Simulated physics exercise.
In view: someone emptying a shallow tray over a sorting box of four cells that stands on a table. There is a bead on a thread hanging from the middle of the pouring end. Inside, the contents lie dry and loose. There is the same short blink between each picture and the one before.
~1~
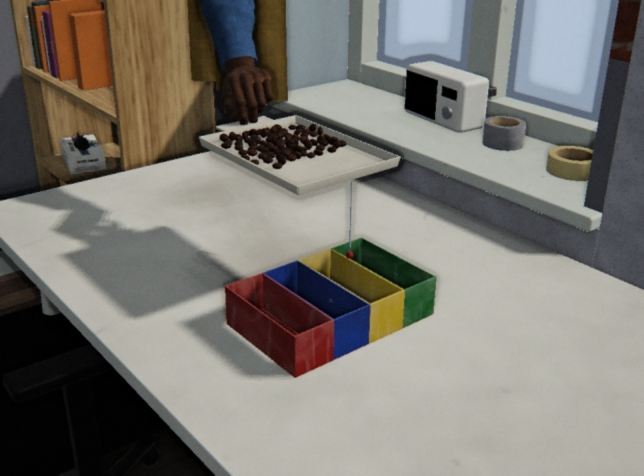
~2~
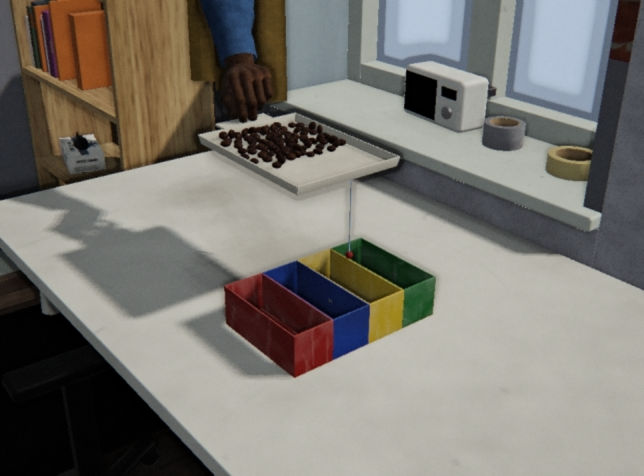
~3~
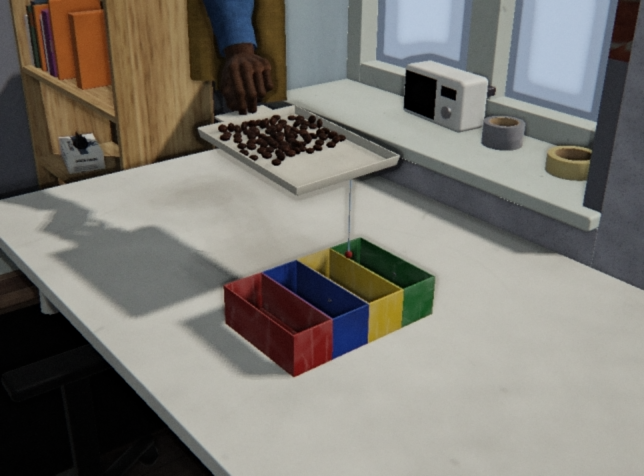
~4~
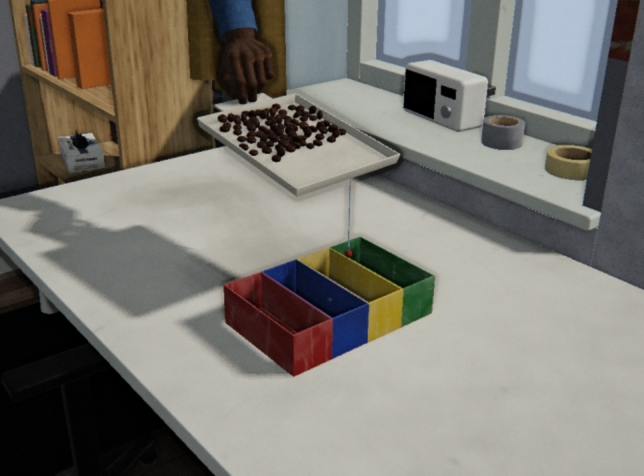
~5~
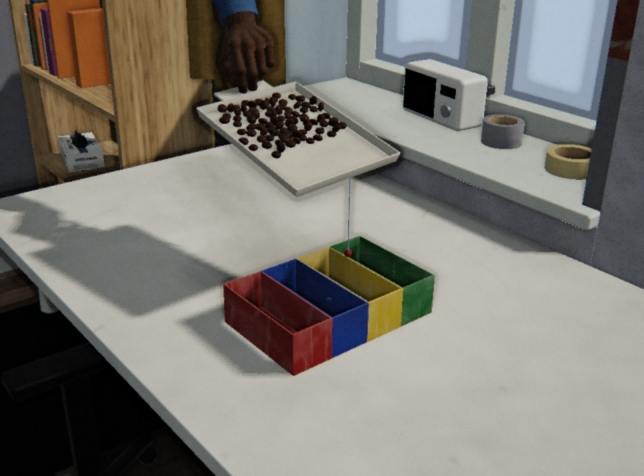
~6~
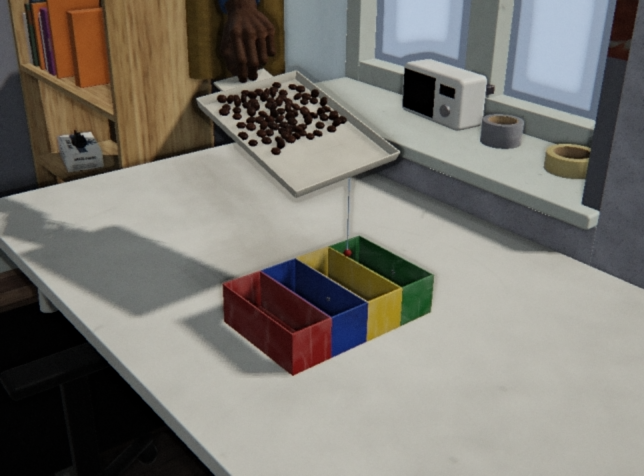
A hand slowly tilts a tray of dark brown pieces above a four-colored sorting box.
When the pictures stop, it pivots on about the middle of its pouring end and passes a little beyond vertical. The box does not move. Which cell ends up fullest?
The blue cell.
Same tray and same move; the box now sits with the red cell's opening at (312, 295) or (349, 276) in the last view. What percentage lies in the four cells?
About 100 per cent, then about 40 per cent.
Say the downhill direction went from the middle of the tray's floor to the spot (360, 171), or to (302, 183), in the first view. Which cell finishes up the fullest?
Green; the blue cell.
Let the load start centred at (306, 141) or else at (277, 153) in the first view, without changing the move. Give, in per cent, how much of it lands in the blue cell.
From the first start you get 50 in a hundred, from the second 60 in a hundred.
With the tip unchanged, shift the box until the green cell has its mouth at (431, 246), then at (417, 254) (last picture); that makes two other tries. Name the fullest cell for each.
Try one: That red cell; try two: The red one.
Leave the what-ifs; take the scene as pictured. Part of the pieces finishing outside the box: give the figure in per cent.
Around 0 %.
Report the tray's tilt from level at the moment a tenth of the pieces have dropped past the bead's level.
Approx. 70° from level.
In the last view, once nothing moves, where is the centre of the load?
Last view, resting centre - approx. (337, 323).
Shortly afterwards, tray tipped steeply; the bulk on the tray; only a few in the blue cell; near a quarter falling or outside the box.
Next, tray tipped past a quarter turn; near a quarter on the tray; near a third in the blue cell; near a quarter in the yellow cell; a little in the red cell; only a few in the green cell; a little falling or outside the box.
Some moments later, tray tipped past a quarter turn; near half in the blue cell; near a third in the yellow cell; a little in the red cell; a little in the green cell; only a few falling or outside the box.
In the end, tray tipped past a quarter turn; near half in the blue cell; near a third in the yellow cell; a little in the red cell; a little in the green cell; only a few outside the box.
